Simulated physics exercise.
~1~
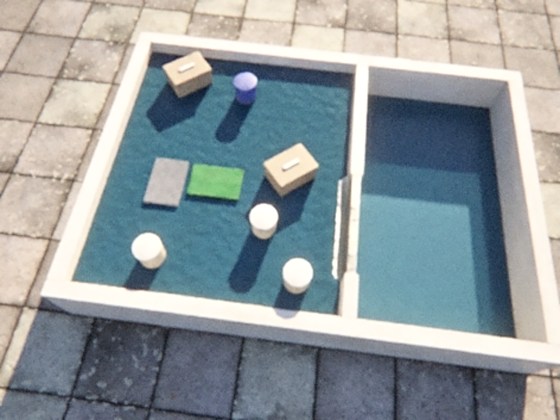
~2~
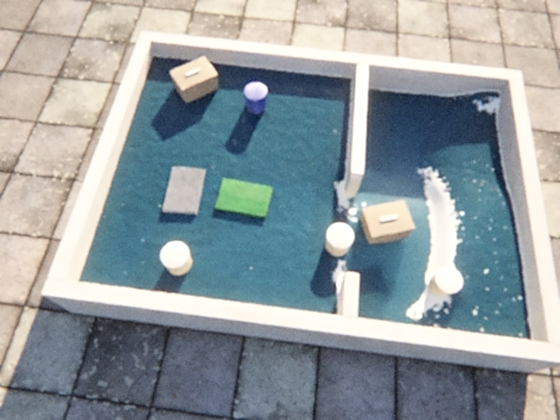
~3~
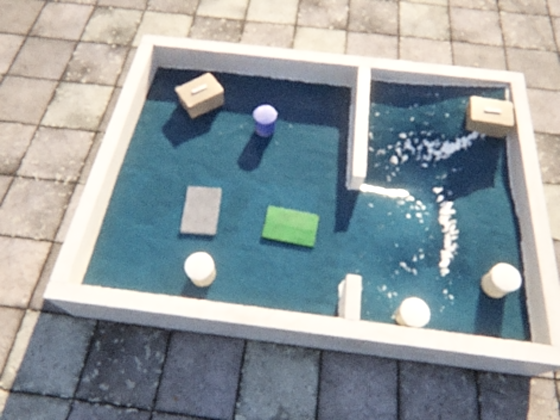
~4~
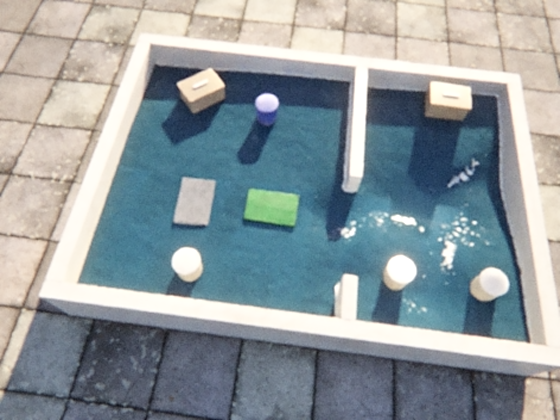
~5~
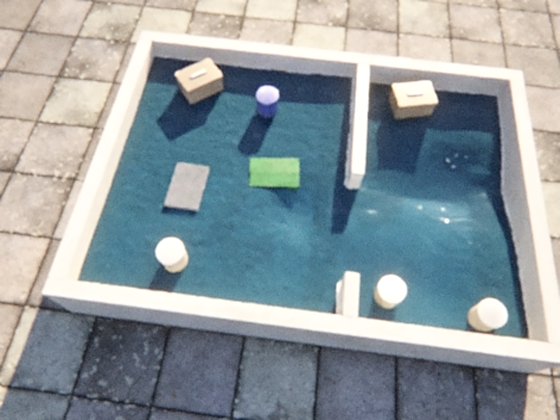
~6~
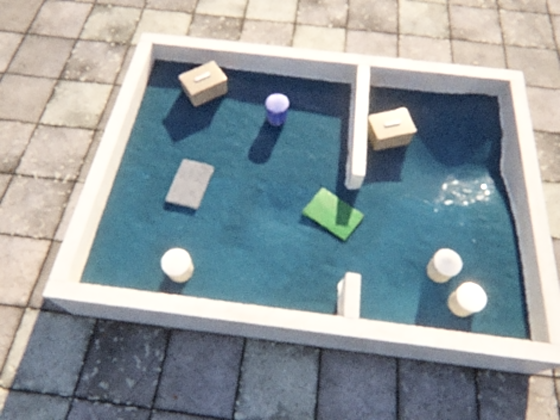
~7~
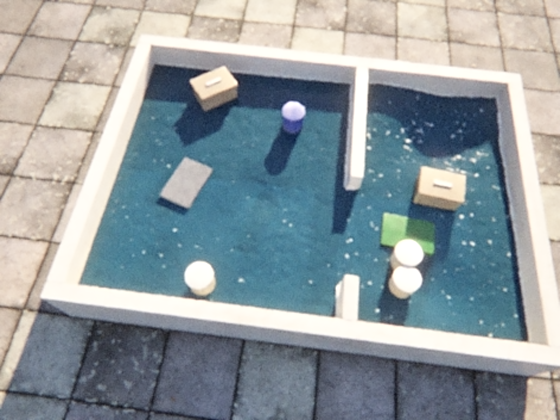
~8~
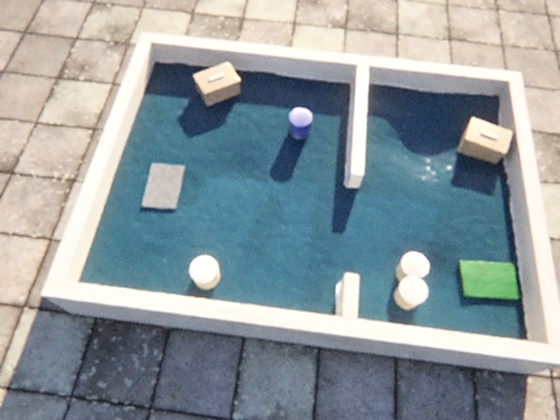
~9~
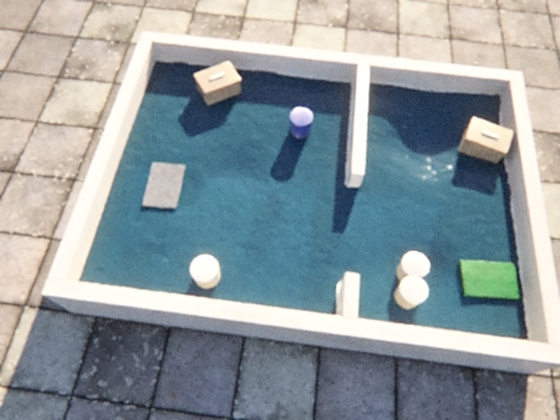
In the video, a divider opens in a two-part water basin, and a wooden box and two white floats surge into the splashing right section. A green float later follows through the gap, ending near the right wall, while the blue one stays left.
